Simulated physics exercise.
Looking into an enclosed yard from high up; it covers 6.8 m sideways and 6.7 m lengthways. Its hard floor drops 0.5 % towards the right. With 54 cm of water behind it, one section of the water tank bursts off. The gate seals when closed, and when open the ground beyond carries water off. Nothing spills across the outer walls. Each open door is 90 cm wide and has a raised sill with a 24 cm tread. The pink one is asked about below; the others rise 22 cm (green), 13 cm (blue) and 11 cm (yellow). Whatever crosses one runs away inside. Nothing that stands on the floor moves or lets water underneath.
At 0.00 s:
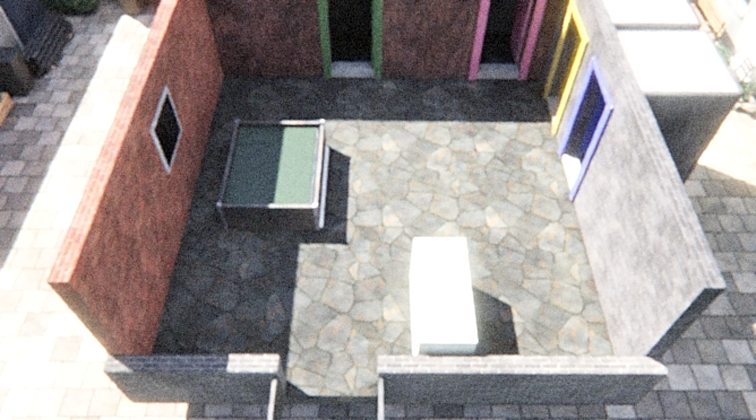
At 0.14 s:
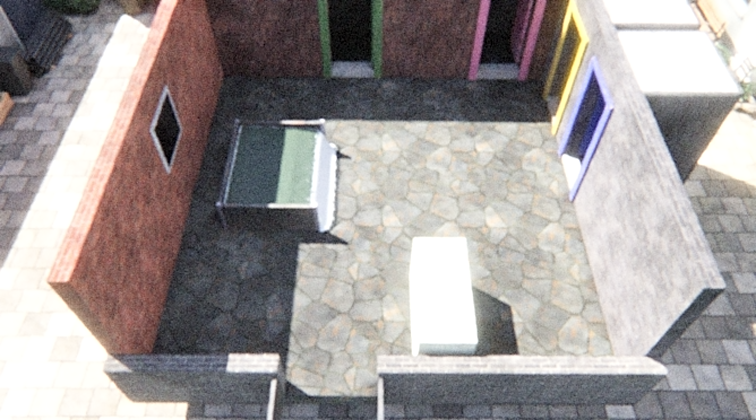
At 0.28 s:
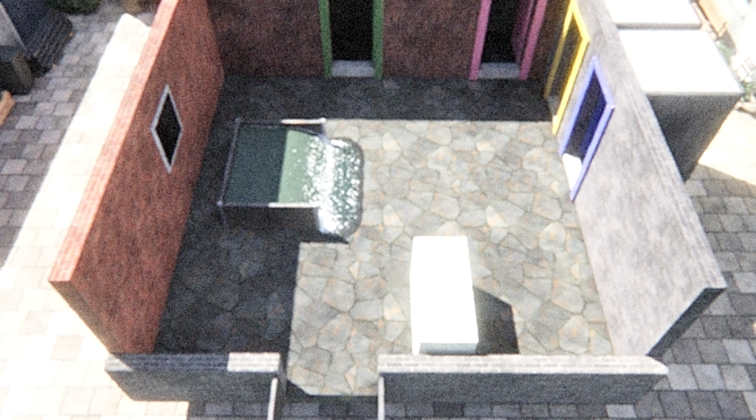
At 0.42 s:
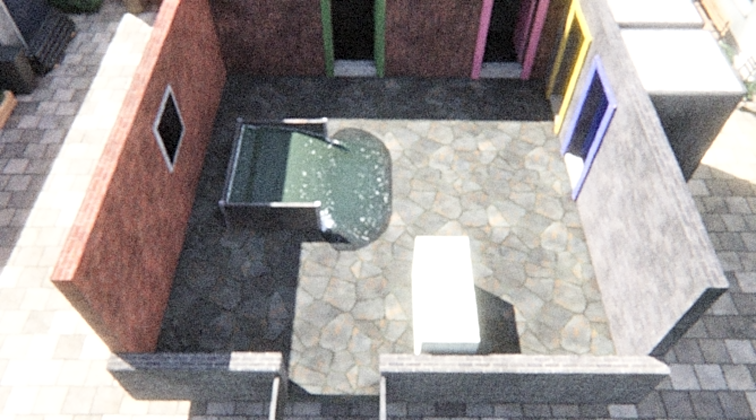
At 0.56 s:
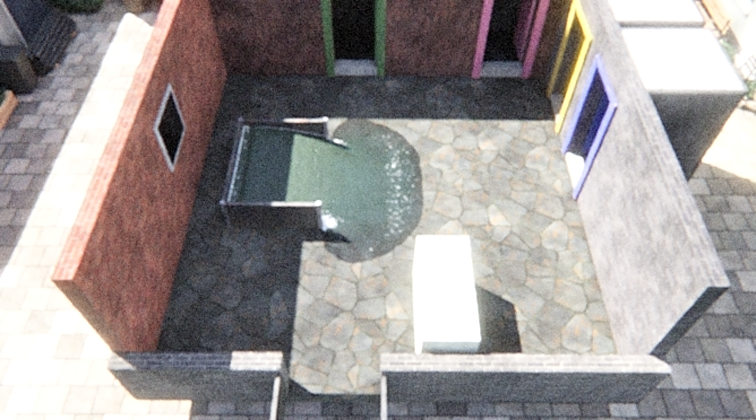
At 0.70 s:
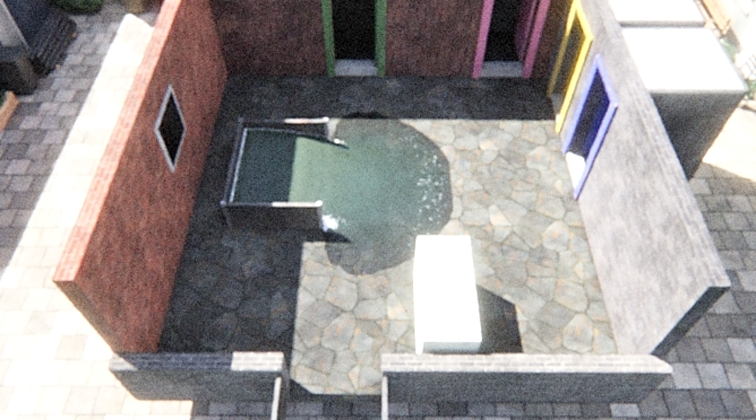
Water burst out of the right side of a square tank in a walled yard, then spread across the stone floor in a widening, rounded pool, drawing closer to a white block.
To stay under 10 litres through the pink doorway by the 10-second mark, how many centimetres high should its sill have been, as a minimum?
About 10.5 cm.
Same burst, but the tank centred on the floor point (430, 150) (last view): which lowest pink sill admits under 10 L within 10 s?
Then roughly 12.0 cm.
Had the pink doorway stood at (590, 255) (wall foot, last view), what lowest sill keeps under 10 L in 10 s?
Roughly 15 cm.
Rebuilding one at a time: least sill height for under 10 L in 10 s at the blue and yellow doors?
Roughly 18 cm at blue and 12.5 cm at yellow.
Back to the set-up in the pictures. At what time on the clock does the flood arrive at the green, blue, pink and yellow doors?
Arrival: Green 6.0 s, blue 1.4 s, pink 2.4 s, yellow 2.0 s.
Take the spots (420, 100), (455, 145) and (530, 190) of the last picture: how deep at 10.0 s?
In that order: 3, 4 and 6 cm.
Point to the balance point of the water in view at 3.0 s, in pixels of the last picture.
Around (448, 184).
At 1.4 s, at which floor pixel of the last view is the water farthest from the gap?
Near (564, 172).
After 1.4 s water covers 35 % of the floor, deepest (20 cm) near (328, 209); it has not reached the pink door.
After 3.0 s water covers 55 % of the floor, deepest (28 cm) near (539, 78); 7 cm at the pink door, 0 litres in over its 21 cm sill.
After 10.0 s water covers 80 % of the floor, deepest (8 cm) near (589, 367); 4 cm at the pink door, 0 litres in over its 21 cm sill.
At the pink door as built, the water arrived by 2.5 s and peaked near 15 cm at 4.0 s.
With a sill of 9 cm, 17 litres would have come in within the 10 s; with 12.5 cm, 4 litres. So under 10 litres takes about 10.5 cm.
